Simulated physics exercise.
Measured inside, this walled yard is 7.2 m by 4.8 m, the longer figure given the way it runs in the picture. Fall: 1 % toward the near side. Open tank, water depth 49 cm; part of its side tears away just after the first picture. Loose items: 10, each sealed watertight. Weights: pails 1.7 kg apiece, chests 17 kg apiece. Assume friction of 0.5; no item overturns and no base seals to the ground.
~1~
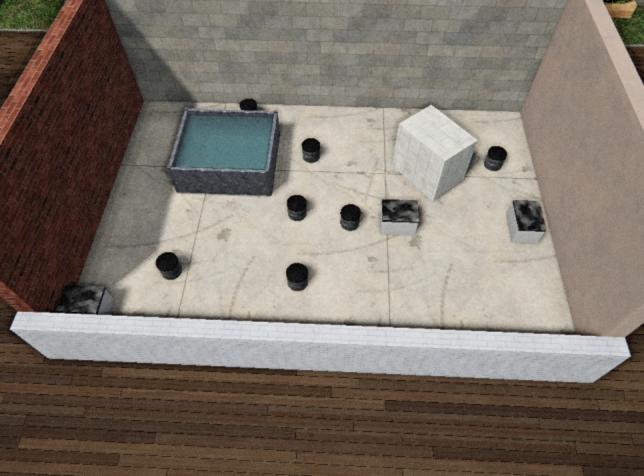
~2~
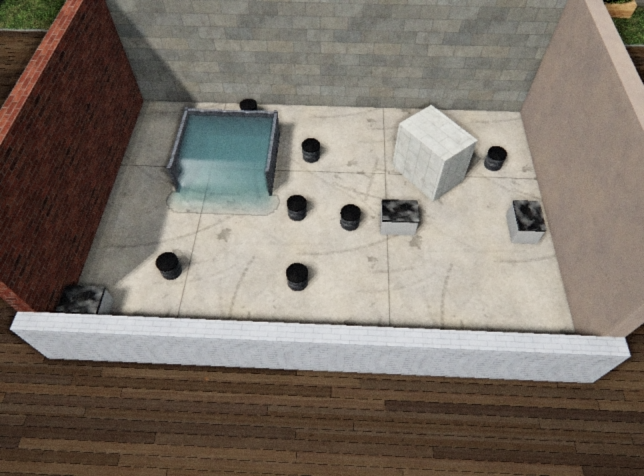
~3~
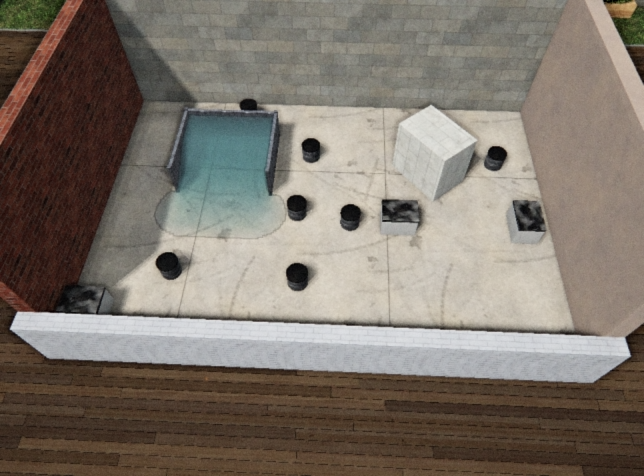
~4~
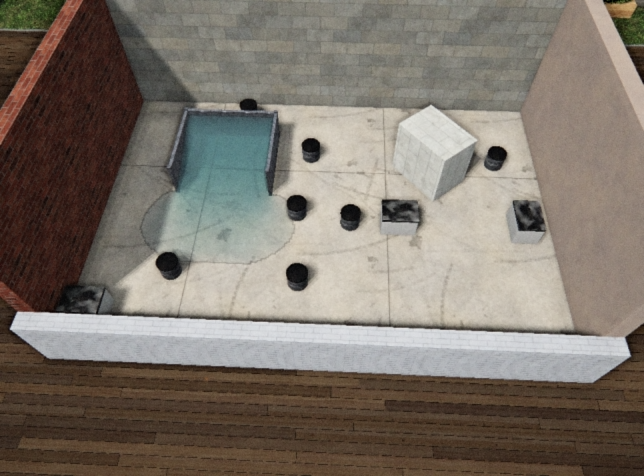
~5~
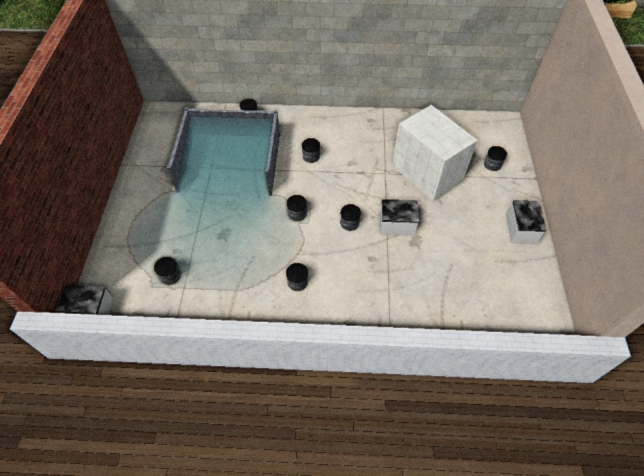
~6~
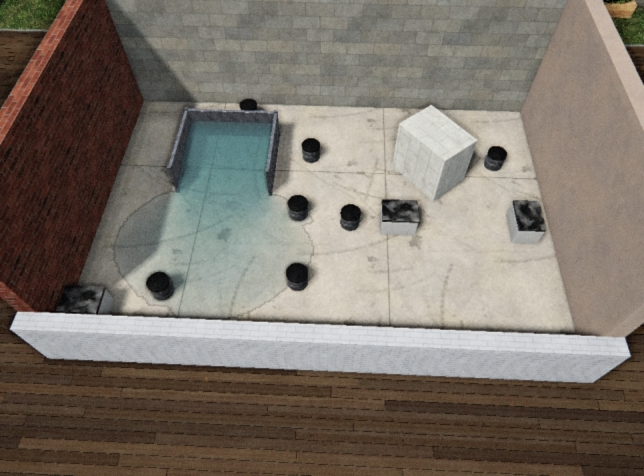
To begin with, a square tank of blue-green water stands in a walled yard among black pails and pale chests. Its near side opens and water pours out, spreading across the floor in a widening rounded sheet. The water surrounds nearby pails, and the one at front left shifts slightly toward the viewer.
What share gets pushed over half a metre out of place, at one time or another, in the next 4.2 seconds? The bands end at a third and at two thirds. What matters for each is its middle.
It falls short of a third.
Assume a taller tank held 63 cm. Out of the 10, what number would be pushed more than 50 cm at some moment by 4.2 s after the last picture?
That would make 3 of them.
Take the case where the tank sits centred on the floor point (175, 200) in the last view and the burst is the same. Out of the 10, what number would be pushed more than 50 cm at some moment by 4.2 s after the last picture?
Then 5.
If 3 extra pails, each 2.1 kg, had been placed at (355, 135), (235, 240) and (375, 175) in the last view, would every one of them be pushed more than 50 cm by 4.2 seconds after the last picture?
Result, one by one: Not exceeded, exceeded and not exceeded.
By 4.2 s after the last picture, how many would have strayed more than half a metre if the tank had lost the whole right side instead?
Then it comes to 5 of them.
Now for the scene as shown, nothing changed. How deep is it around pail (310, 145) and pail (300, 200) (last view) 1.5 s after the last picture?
Close to 0 and 1 centimetres.
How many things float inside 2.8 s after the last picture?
At that time, 3.
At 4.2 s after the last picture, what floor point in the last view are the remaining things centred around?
Near (346, 205).
Then, 0.4 s after the last picture 1 of 10 are over 50 cm from their spots; 1 afloat.
Then, 1.5 s after the last picture 2 of 10 are over 50 cm from their spots; 3 afloat.
Then, 2.8 s after the last picture 3 of 10 are over 50 cm from their spots; 3 afloat.
Then, 4.2 s after the last picture 2 of 10 are over 50 cm from their spots, and 3 have been at some point; 2 afloat.
